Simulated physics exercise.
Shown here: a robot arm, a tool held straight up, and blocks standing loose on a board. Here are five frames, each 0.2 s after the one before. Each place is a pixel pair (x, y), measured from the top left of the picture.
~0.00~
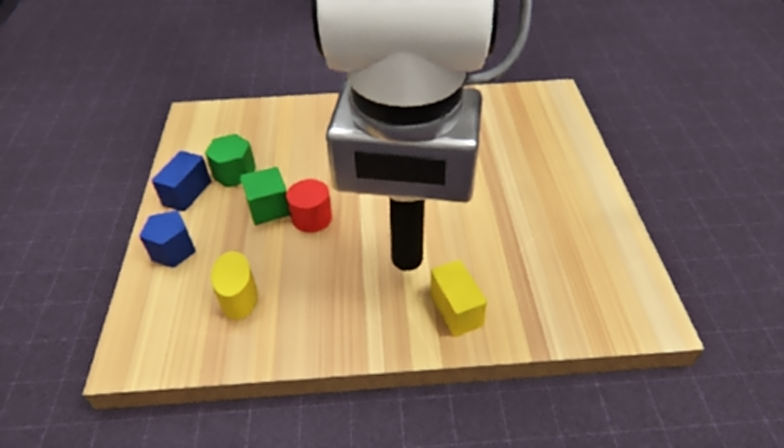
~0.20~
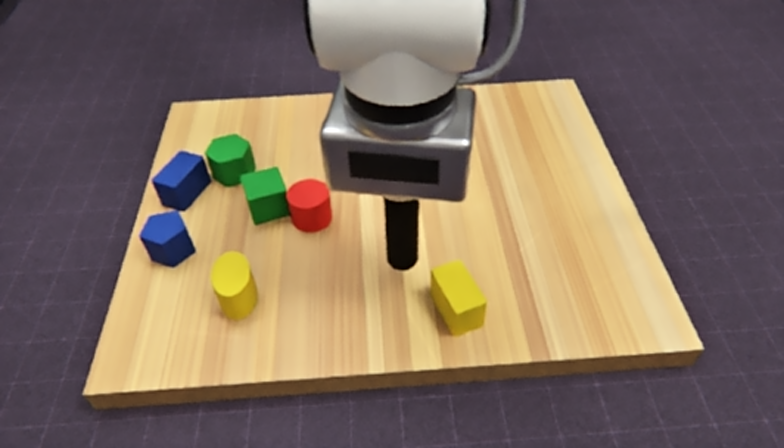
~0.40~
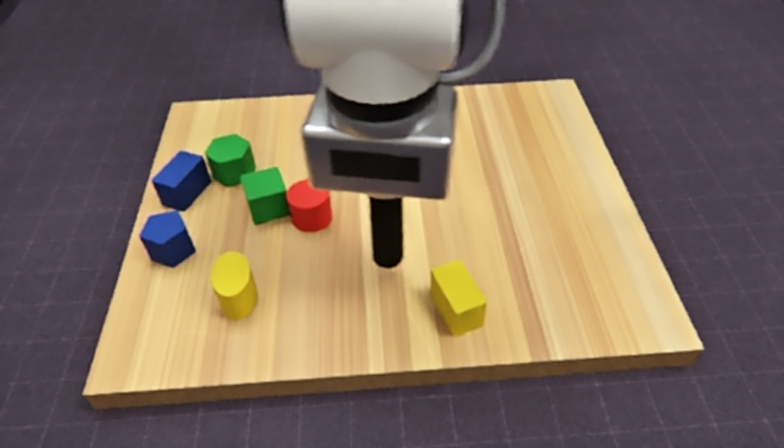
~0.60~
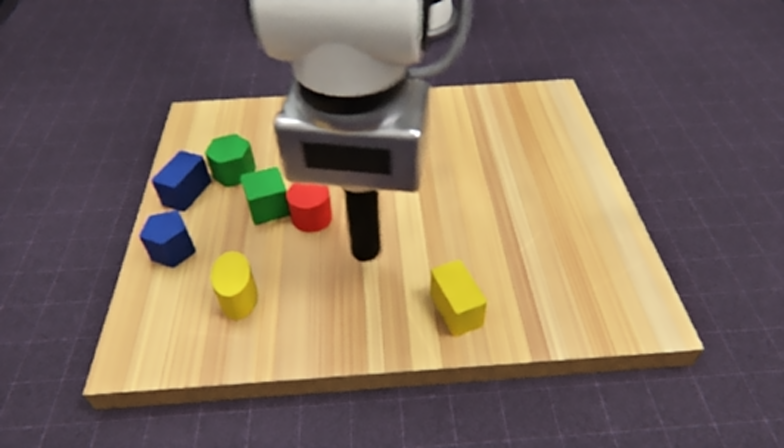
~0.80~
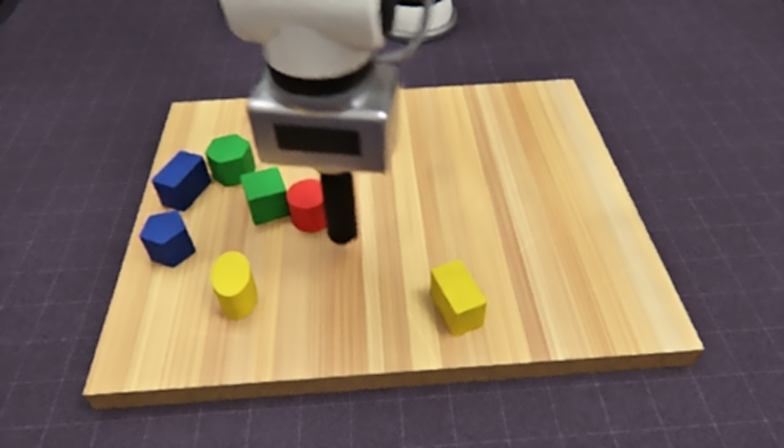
A robot arm with a white and grey body holds a black tool upright over a pale wooden board on a dark surface, seen from above at an angle. Two blue blocks, two green blocks, a red round block and a yellow oval block stand at the left, with another yellow block at lower right. The arm slides the tool left, then slightly away toward the red block, while the blocks and camera stay still.
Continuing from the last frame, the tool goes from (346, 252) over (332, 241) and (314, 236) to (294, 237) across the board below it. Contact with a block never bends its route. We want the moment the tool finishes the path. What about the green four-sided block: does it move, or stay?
It will be nudged away from its spot.
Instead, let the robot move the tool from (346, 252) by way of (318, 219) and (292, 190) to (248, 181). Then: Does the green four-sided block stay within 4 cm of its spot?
The answer is no.
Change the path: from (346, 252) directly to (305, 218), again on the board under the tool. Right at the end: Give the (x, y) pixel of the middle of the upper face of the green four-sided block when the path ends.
The middle of its upper face should be somewhere near (250, 171).
The first path, step by step. Halfway along, tool (320, 221); green four-sided block (261, 181); red round block (305, 190).
At the end, tool (290, 220); yellow oval block not moved; green four-sided block (257, 177), turned 25° anticlockwise; red round block (297, 186).
